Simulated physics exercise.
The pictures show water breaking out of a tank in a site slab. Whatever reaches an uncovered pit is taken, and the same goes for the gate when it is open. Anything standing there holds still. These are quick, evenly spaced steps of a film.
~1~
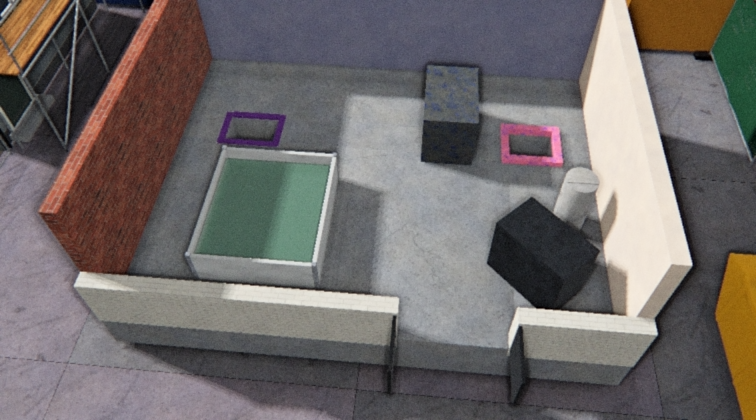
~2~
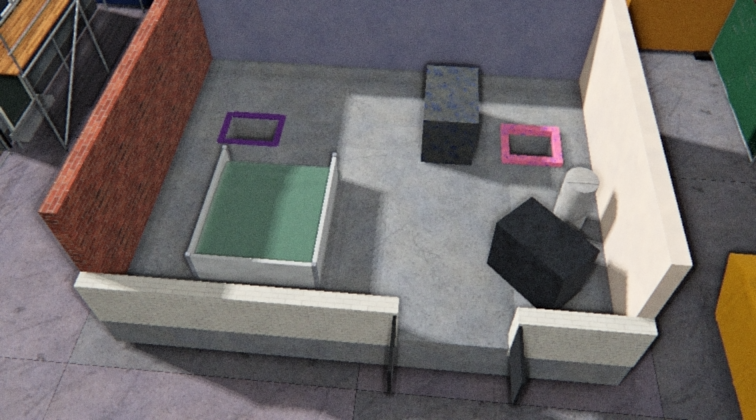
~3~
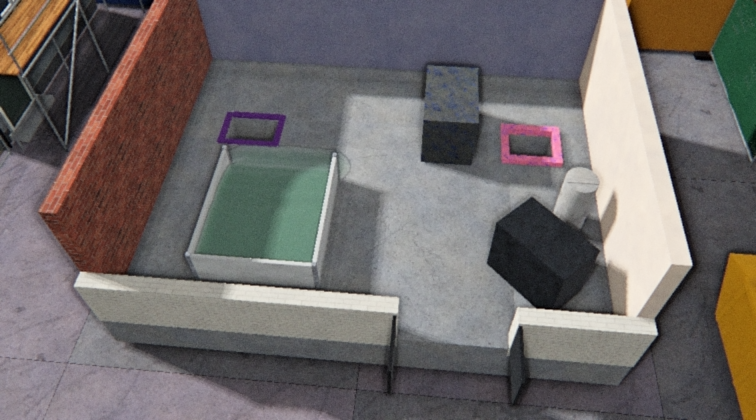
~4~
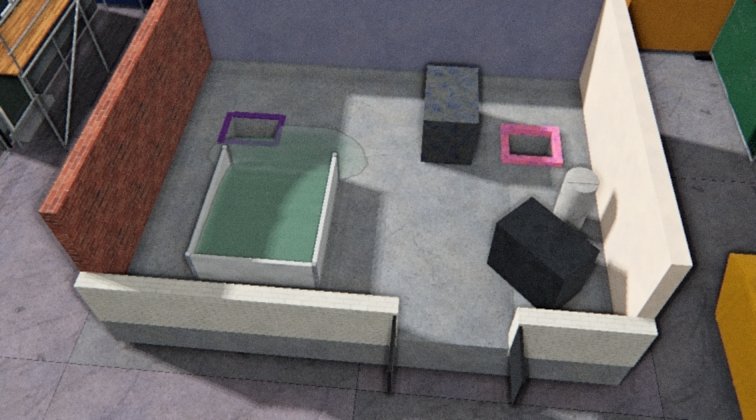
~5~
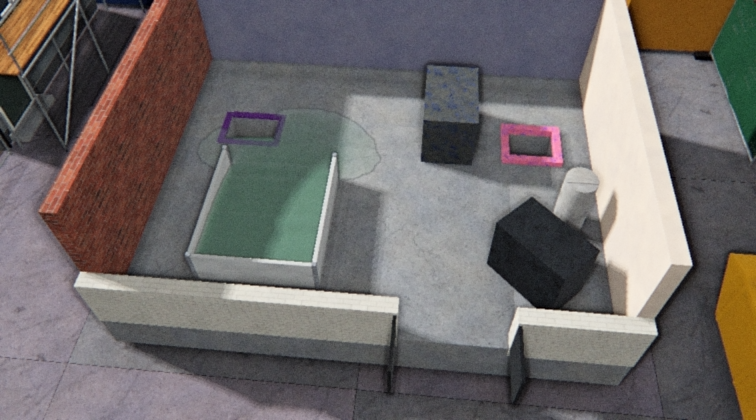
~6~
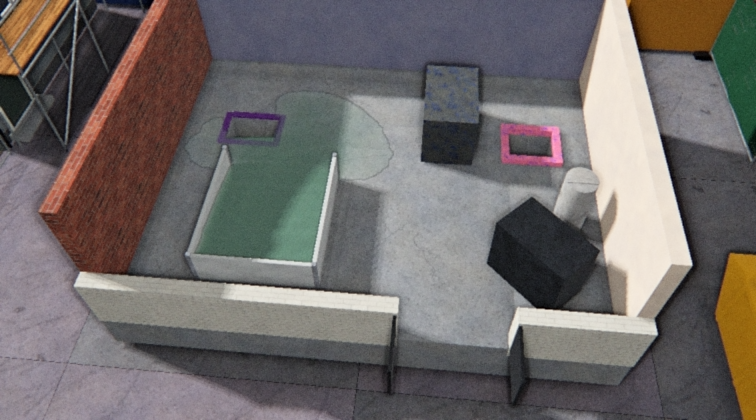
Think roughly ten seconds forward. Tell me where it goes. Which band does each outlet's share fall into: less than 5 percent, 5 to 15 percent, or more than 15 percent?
Outcome: The gate ends up with a tiny portion - beneath five per cent; the purple pit ends up with a large portion - topping fifteen per cent; the pink pit ends up with a tiny portion - beneath five per cent.
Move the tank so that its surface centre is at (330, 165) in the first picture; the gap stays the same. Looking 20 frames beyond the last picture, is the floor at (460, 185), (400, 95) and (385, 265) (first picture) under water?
Going through the three spots, I'd say high and dry, swamped, high and dry.
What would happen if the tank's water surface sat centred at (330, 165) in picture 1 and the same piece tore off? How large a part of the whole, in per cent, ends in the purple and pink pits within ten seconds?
Within ten seconds the purple pit collects 15 percent of the total and the pink pit 0 percent.
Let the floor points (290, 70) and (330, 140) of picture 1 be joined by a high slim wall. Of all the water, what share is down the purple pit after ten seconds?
About 50 percent goes into the purple pit.
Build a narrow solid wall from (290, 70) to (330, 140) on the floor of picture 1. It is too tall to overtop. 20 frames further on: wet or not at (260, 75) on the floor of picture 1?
Point status: Inundated.
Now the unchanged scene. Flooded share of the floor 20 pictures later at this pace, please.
Around 40 percent of it.
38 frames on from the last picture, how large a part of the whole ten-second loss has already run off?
Roughly 85 %.
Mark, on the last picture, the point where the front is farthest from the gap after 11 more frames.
Estimated pixel: (469, 75).
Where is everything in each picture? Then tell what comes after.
The first frame shows the water tank at (267, 205) is whole and still.
In the second frame, the front is at a hidden place, out from the gap on the water tank's far side.
In the third frame, water pours out on the water tank's far side and has run to a hidden place.
In the fourth frame, the front is at (222, 144), out from the gap on the water tank's far side.
In the fifth frame, water pours out on the water tank's far side and has run to (337, 116).
In the sixth frame, the front is at (326, 96), out from the gap on the water tank's far side.
A moment on, water covers 25 % of the floor; the gate 0 %, the purple pit 10 %, the pink pit 0 %.
Next, water covers 30 % of the floor; the gate 0 %, the purple pit 18 %, the pink pit 0 %.
Then, water covers 40 % of the floor; the gate 0 %, the purple pit 25 %, the pink pit 0 %.
Later, water covers 60 % of the floor; the gate 0 %, the purple pit 35 %, the pink pit 0 %.
In the end, water covers 90 % of the floor; the gate 0 %, the purple pit 41 %, the pink pit 0 %.
